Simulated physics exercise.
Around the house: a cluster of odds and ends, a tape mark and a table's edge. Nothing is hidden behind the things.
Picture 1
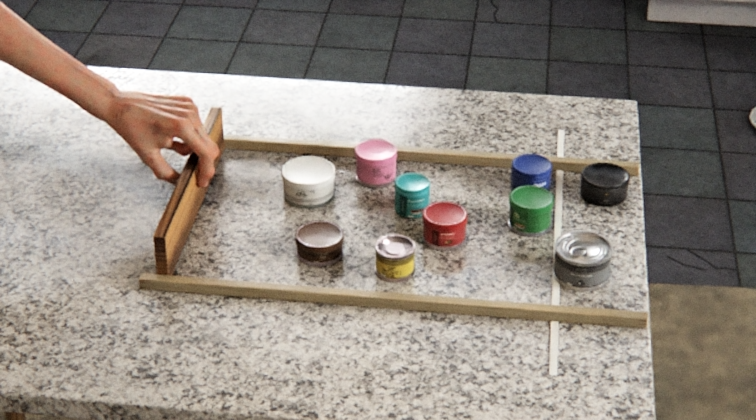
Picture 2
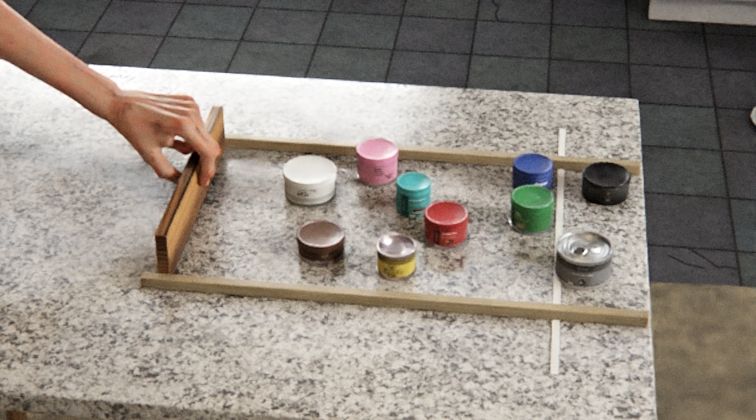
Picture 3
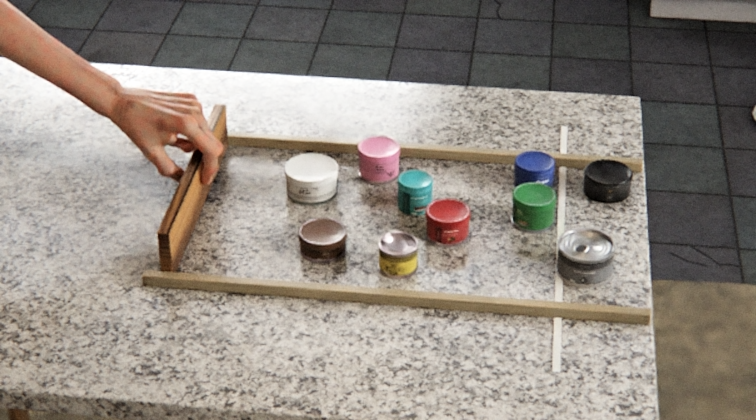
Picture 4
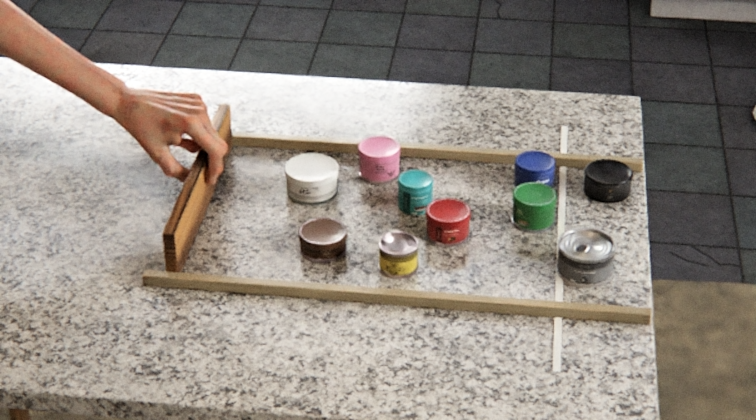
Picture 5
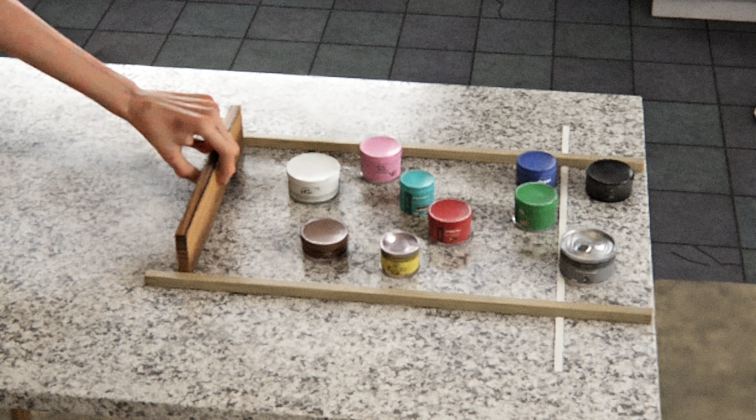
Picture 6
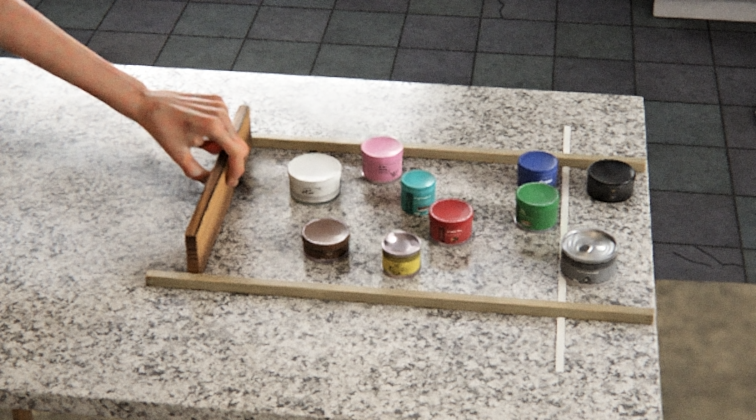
The footage shows a hand holding a wooden board upright on a speckled tabletop and sliding it slightly to the right between two wooden strips, toward scattered colourful tubs and tins that stay in place around a pale tape line.
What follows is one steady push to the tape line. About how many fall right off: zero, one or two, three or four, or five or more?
The number that fall off is one or two.
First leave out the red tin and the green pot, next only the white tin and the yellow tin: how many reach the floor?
Fallen: 1, and 1 in the other try.
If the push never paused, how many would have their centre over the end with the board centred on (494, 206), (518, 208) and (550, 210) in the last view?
In that order 0, 0 and 1.
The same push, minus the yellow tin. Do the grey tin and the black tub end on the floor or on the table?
The grey tin stays on, the black tub falls.
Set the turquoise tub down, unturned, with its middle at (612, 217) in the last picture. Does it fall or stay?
It is lost.
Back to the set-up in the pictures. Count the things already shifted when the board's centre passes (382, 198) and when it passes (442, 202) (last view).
By then 5, and 7.
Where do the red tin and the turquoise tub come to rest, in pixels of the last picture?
The red tin stops around (586, 228); the turquoise tub around (621, 218).
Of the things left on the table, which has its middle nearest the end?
That is the green pot.
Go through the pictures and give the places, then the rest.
Black tub (605, 185); grey tin (582, 261); green pot (531, 211); board (192, 189); tape (558, 237), in the first frame.
Grey tin (584, 260); blue tub (532, 175), in the second frame.
Green pot (534, 208); white tin (312, 180), in the third frame.
Black tub (608, 181); board (200, 186), in the fourth frame.
Grey tin (587, 257); turquoise tub (417, 192), in the fifth frame.
Black tub (611, 181); grey tin (589, 257); green pot (537, 208); board (221, 187); tape (564, 233), in the sixth frame.
Soon after, none off yet; black tub at rest near (611, 181); grey tin at rest near (589, 257); green pot at rest near (537, 208).
Then, none off yet; black tub at rest near (612, 181); grey tin at rest near (589, 257); green pot moved about its own width near (598, 224).
By the end, the number that fall off is one or two; fallen, black tub.
